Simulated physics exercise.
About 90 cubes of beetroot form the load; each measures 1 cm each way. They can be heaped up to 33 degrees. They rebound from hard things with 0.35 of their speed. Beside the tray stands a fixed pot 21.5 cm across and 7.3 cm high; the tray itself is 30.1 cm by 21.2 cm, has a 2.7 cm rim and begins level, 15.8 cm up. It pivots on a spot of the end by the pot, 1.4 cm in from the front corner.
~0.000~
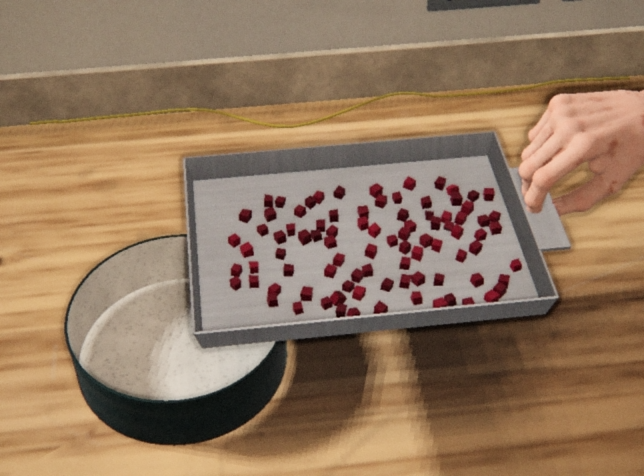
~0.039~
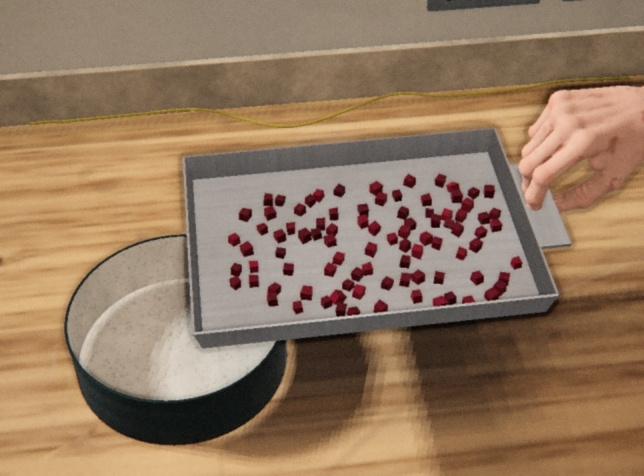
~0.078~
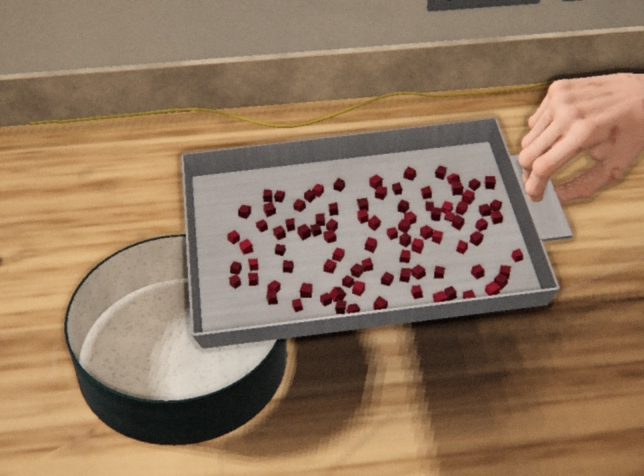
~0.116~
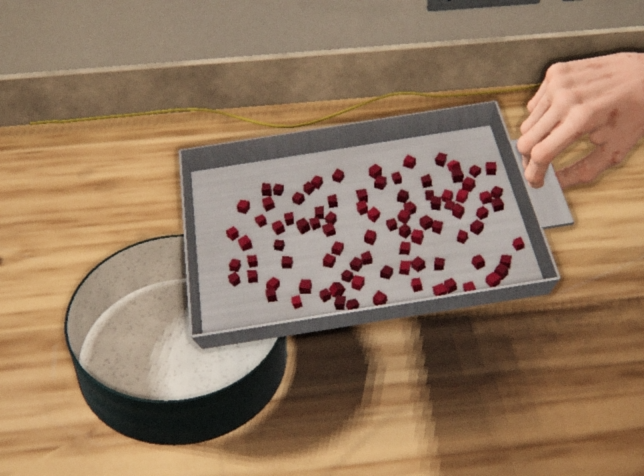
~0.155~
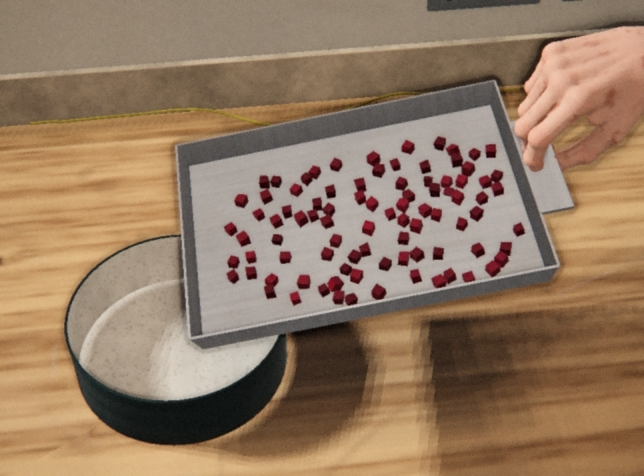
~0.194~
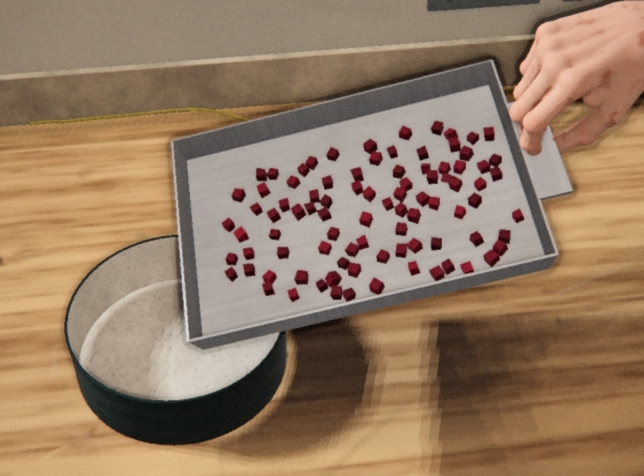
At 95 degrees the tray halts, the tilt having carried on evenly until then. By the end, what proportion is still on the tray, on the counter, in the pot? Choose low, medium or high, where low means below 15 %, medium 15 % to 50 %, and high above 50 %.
Shares - left on the tray: Low, counter: High, pot: Low.
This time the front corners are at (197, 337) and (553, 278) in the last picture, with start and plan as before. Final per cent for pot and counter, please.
Split: Pot = 0, counter = 100.
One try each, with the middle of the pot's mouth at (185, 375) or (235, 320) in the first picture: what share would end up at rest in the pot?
First try around 70 %, second around 0 %.
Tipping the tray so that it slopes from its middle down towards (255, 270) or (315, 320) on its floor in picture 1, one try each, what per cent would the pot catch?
45 and 0 %.
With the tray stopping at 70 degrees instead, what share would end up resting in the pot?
Around 0 in a hundred.
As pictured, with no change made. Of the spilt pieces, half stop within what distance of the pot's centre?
About 24 cm from the centre.
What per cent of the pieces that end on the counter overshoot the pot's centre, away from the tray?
Around 90 in a hundred.
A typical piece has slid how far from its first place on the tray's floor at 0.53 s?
About 4 cm.
After 0.53 s, tilt 54 degrees; the tray holds 100 %, the pot 0 %.
Then, at 0.76 s, tilt 81 degrees; the tray holds 70 %, the pot 0 %.
After 1.09 s, tilt 95 degrees; the tray holds 20 %, the pot 0 %.
At rest (2.3 s), tray 0 %, counter 100 %, pot 0 %.
